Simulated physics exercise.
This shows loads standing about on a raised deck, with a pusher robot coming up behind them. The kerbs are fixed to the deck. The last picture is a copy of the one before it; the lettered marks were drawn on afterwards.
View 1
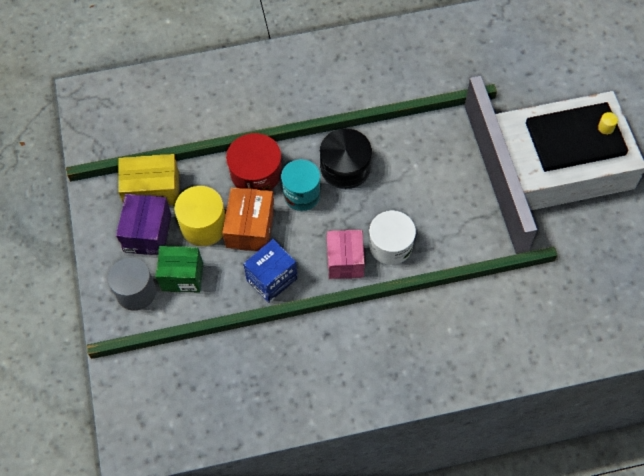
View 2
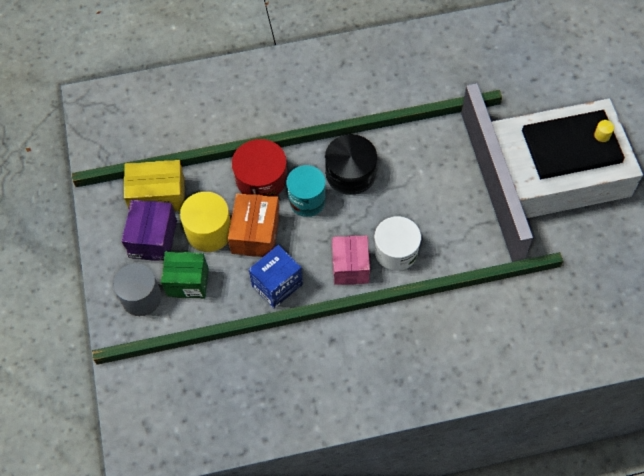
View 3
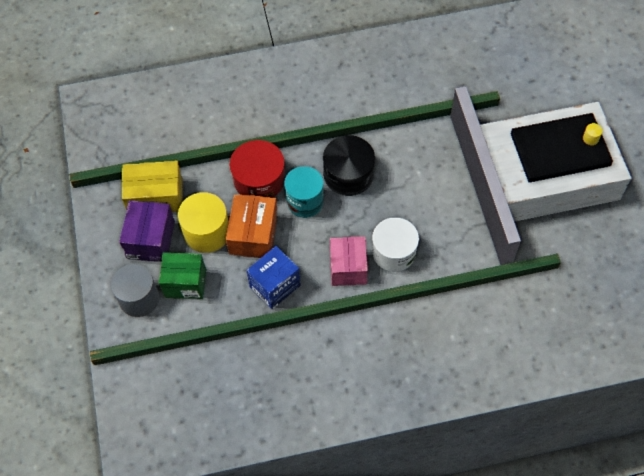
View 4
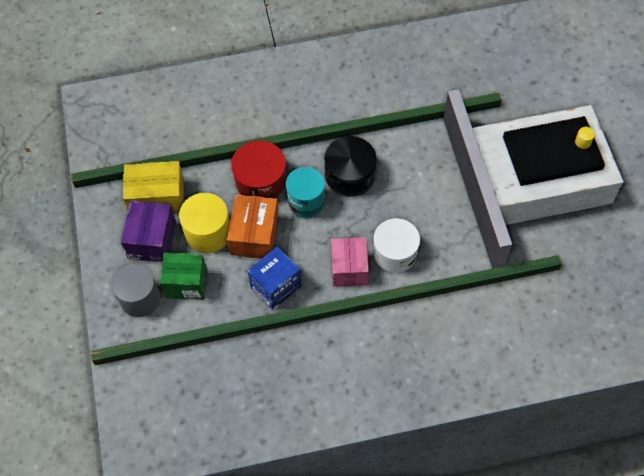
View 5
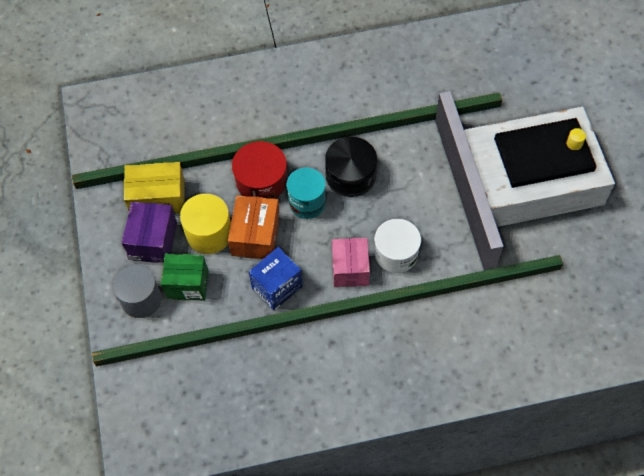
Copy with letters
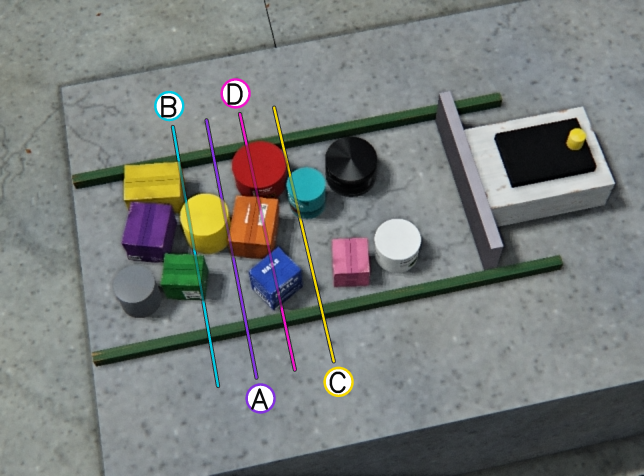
To begin with, coloured boxes and cylinders stand scattered between two green rails on a grey deck, with a white pusher robot and its wide blade at the right. The robot then creeps a short way left along the rails, still clear of the loads, which stay in place.
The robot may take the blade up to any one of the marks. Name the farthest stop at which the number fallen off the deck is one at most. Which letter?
A.
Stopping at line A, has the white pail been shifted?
Yes.
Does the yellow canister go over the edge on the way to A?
No.
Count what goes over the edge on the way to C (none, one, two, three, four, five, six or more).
By then, none.
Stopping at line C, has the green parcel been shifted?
No.
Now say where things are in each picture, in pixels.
Yellow canister (202, 216); turquoise pail (302, 186); black canister (346, 158), in the first picture.
Robot (567, 144); green parcel (186, 275), in the second picture.
Robot (555, 148); pink parcel (349, 261), in the third picture.
Robot (547, 151); white pail (396, 246), in the fourth picture.
Robot (538, 153); red pail (261, 172); yellow box (155, 189); blue box (276, 280), in the fifth picture.
On the copy, A at (230, 240); B at (194, 247); C at (302, 226); D at (266, 233).
On A. First, robot (454, 169); pink parcel (331, 267); white pail (367, 249).
Then, robot (368, 187); purple box (143, 234); yellow box (149, 191).
Finally, robot (301, 200); yellow box (84, 198); purple box (94, 236); none fallen.
By contrast, B drops three; C is within the limit but short; D is within the limit but short.
